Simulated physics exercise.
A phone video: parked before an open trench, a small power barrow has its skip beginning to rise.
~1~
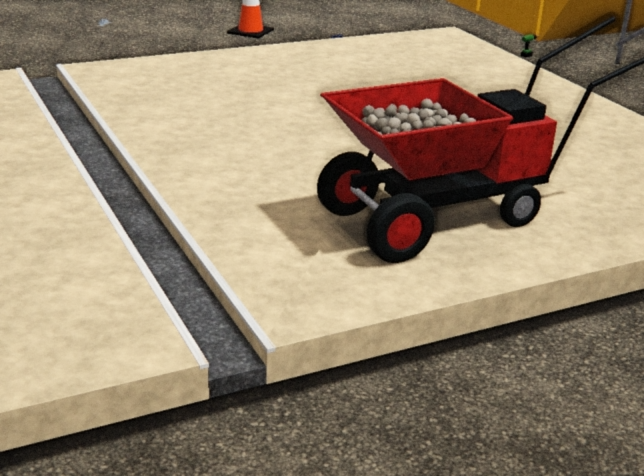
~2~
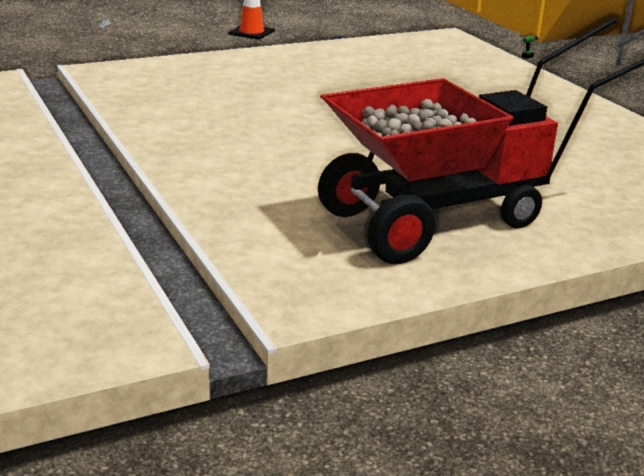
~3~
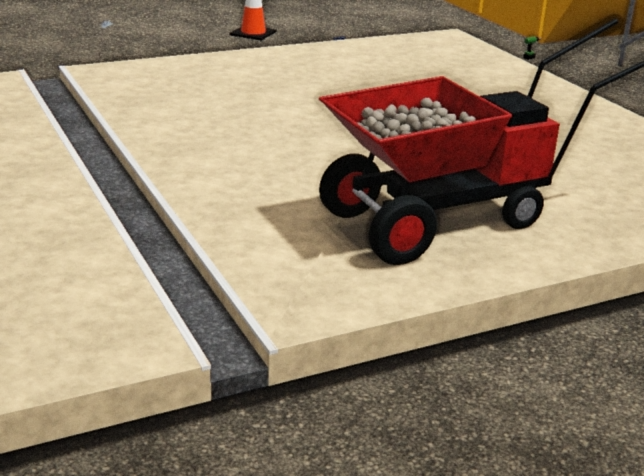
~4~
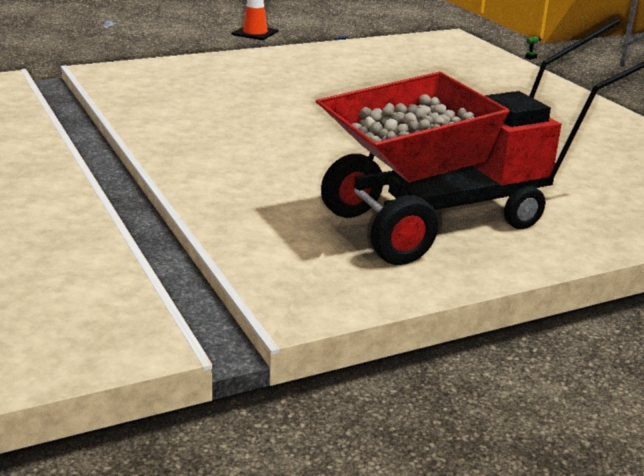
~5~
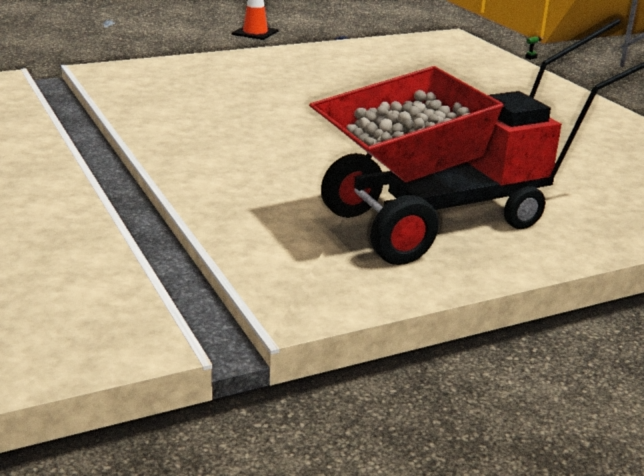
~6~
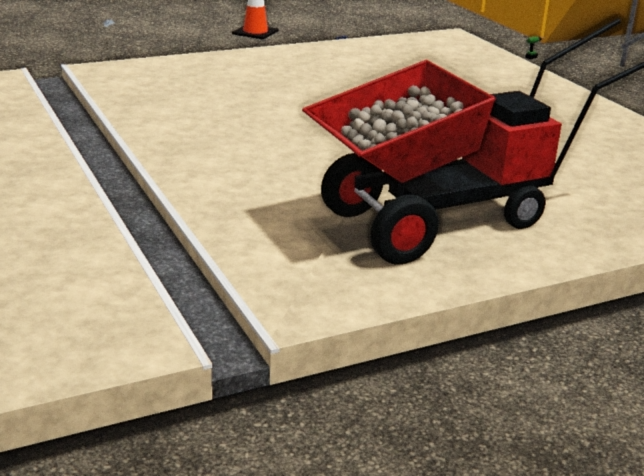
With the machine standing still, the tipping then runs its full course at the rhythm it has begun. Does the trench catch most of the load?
I expect the trench to not get most of the load.
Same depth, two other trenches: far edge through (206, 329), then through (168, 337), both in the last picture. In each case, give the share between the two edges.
Roughly 10 % and 10 %.
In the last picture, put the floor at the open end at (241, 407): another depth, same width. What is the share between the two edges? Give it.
I'd put it at some 10 in a hundred.
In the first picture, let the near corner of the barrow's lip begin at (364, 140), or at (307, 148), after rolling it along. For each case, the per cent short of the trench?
That would be roughly 60 in a hundred and then roughly 0 in a hundred.
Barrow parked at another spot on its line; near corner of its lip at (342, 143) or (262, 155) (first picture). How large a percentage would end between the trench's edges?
50 and 20 percent, in that order.
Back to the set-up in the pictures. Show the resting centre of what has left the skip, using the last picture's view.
Centre at rest, last view: Approx. (248, 257).
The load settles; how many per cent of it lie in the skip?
I'd say close to 10 percent.
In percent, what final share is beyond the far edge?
Around 0 %.
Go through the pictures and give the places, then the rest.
Lip of the skip at (381, 137), level; top of the load at (430, 122), river pebbles; first edge of the trench at (249, 318); far edge at (184, 332), the trench under half as wide as the skip, and shallow for its width, in the first picture.
Lip of the skip at (381, 139), level; top of the load at (431, 123), in the second picture.
Lip of the skip at (379, 142), tipped barely; top of the load at (430, 122), in the third picture.
Lip of the skip at (375, 145), tipped a little; top of the load at (434, 118), in the fourth picture.
Lip of the skip at (368, 149), tipped a little; top of the load at (429, 116), in the fifth picture.
Lip of the skip at (360, 155), tipped clearly; top of the load at (432, 113); first edge of the trench at (252, 318); far edge at (188, 332), in the sixth picture.
Soon after the last picture, skip tipped well over; all in the skip.
A little later, skip tipped steeply; nearly all in the skip; a small part short of the trench; a stray few falling.
Later still, skip tipped right over; about a quarter in the skip; about two thirds short of the trench; a small part in or heaped over the trench.
By the end, skip tipped right over; a small part in the skip; most short of the trench; a small part in or heaped over the trench; none beyond it.
